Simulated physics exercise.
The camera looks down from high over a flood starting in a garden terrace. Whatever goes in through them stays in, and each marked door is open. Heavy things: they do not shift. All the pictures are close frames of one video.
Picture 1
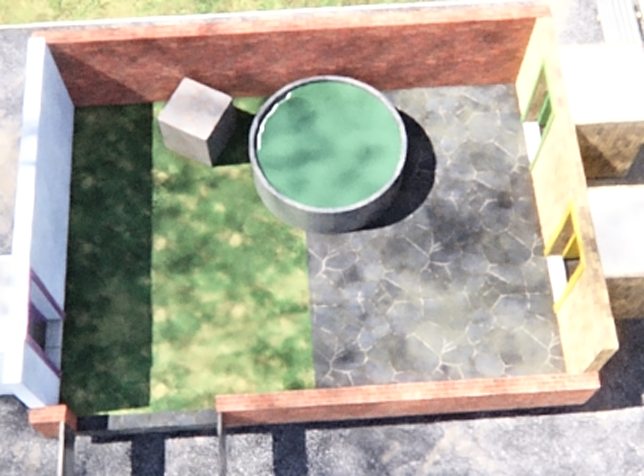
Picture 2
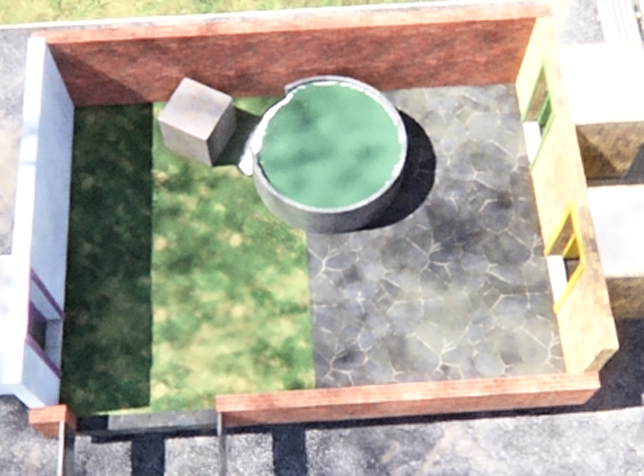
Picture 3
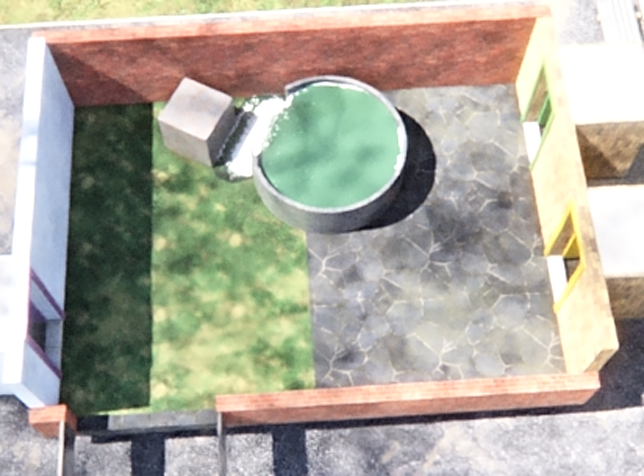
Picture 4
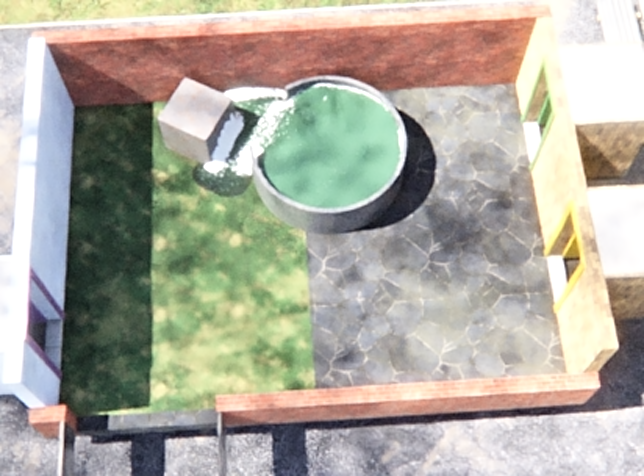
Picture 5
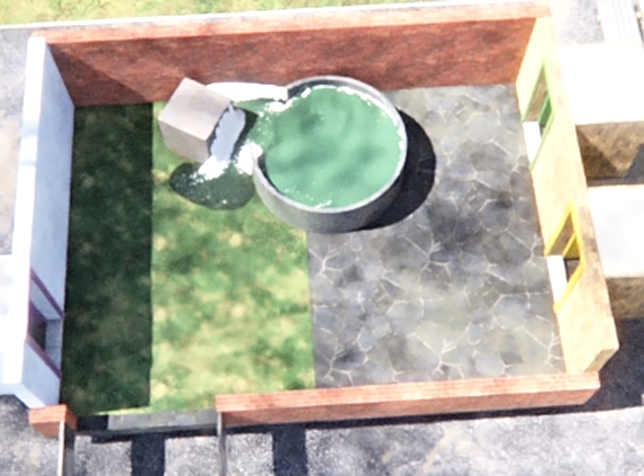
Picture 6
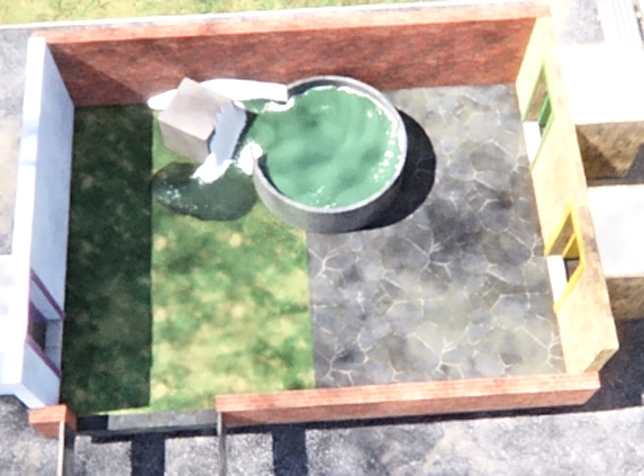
Water pouring from the left side of a round pool, splashing against a grey block and spreading over the grass around it.
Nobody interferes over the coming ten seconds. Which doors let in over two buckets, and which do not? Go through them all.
Green door - over two buckets, yellow door - not over two, purple door - not over two.
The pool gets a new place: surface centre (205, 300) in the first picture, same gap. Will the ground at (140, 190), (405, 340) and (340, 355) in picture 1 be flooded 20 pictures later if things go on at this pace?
I'd call them watered, still dry and still dry, in the order asked.
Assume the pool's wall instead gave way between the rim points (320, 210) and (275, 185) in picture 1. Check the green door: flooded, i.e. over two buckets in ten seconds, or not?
As I see it, the green door stays short of it.
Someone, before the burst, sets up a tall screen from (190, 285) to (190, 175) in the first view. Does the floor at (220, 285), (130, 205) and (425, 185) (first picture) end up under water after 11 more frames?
Listed order: Swamped, spared, spared.
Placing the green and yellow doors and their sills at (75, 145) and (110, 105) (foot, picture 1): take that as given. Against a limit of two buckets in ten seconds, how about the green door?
The green door overflows.
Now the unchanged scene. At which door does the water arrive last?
That's the yellow one.
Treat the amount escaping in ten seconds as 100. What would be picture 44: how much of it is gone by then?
Near 35 in a hundred, I reckon.
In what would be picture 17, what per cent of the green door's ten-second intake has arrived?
0 %.
A moment on, water covers 20 % of the floor; the green door not reached, the yellow door not reached, the purple door not reached.
Next, water covers 35 % of the floor; the green door not reached, the yellow door not reached, the purple door not reached.
Then, water covers 55 % of the floor; the green door over two buckets in, the yellow door not reached, the purple door not reached.
Later, water covers 85 % of the floor; the green door over two buckets in, the yellow door wet at the sill, nothing in, the purple door wet at the sill, nothing in.
In the end, water covers 95 % of the floor; the green door far over two buckets in, the yellow door wet at the sill, nothing in, the purple door wet at the sill, nothing in.
